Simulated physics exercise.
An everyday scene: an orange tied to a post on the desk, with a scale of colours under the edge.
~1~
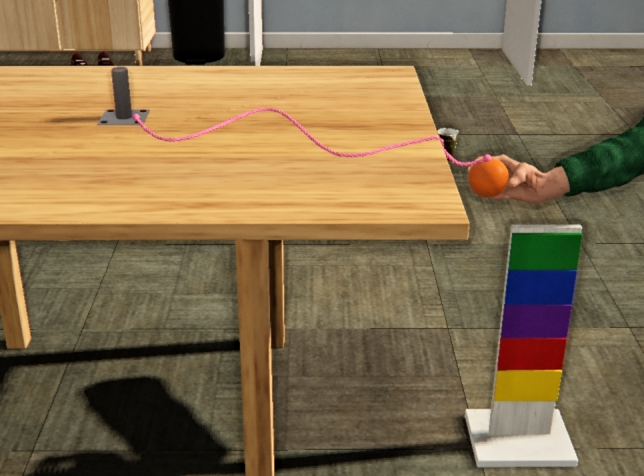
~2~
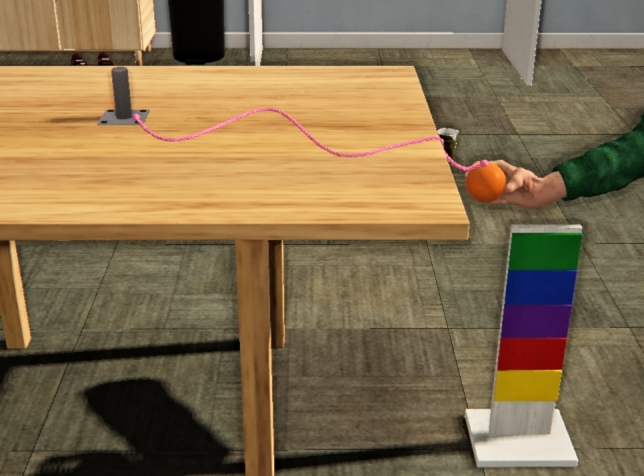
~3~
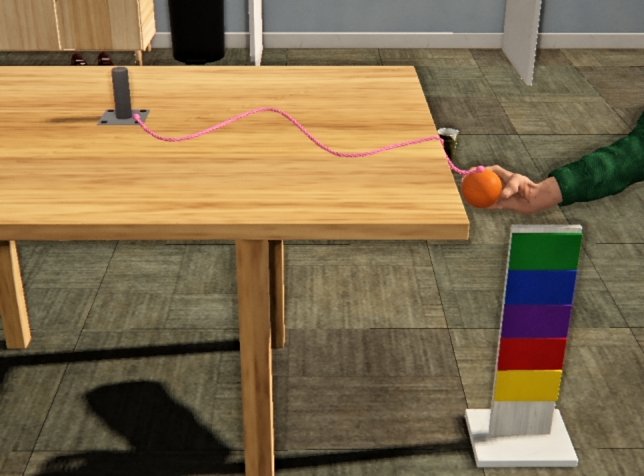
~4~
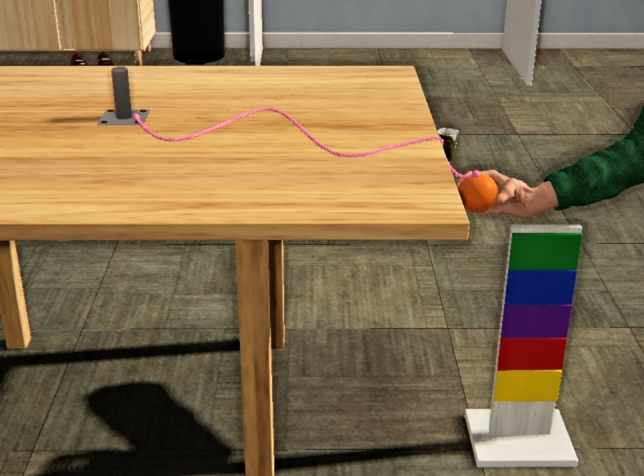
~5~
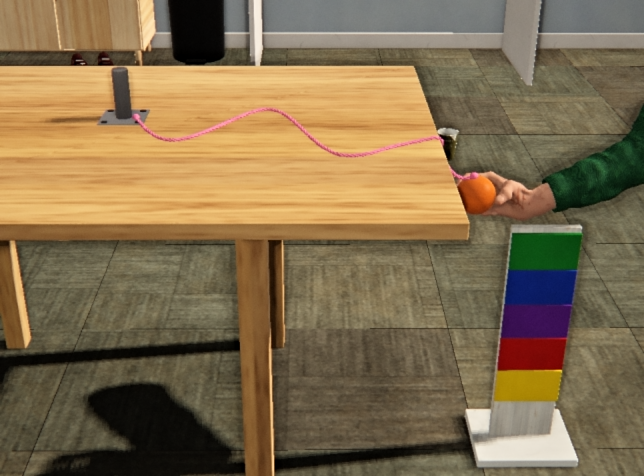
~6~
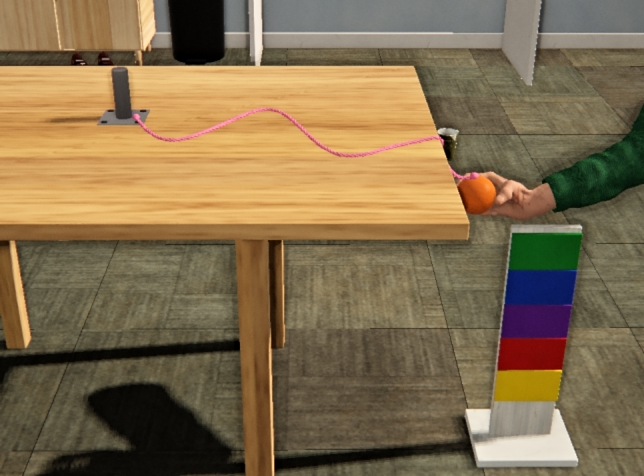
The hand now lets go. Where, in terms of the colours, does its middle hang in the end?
The red one.
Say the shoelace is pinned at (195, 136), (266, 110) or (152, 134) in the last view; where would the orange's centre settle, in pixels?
Taking them in turn, I'd expect around (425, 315), (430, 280) and finally (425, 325).
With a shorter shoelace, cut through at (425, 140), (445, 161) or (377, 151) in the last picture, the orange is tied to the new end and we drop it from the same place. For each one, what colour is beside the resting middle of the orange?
Each try in turn: Blue; purple; green.
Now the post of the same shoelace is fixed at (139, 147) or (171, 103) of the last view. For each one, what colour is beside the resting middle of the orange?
For the first try, yellow; for the second, yellow.
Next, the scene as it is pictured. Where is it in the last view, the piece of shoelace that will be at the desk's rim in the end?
It's the point at about (310, 137).
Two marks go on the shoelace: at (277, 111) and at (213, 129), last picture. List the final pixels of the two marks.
(353, 128), then (264, 123).
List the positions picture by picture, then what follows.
Orange (489, 178); green (546, 253); blue (541, 288); purple (536, 323); red (532, 355); yellow (528, 387), in the first frame.
Orange (485, 183); shoelace through (150, 132) (222, 125) (287, 116) (324, 148) (406, 144), in the second frame.
Orange (481, 189), in the third frame.
Orange (477, 194); shoelace through (150, 132) (222, 125) (287, 116) (324, 148) (406, 144), in the fourth frame.
Orange (476, 195), in the fifth frame.
Orange (476, 195); shoelace through (150, 132) (222, 125) (287, 116) (324, 148) (406, 144), in the sixth frame.
Early on, orange near (453, 350); level with red.
Midway, orange near (407, 343); level with red.
Finally, orange near (422, 350); level with red. Its middle rests at the red band.
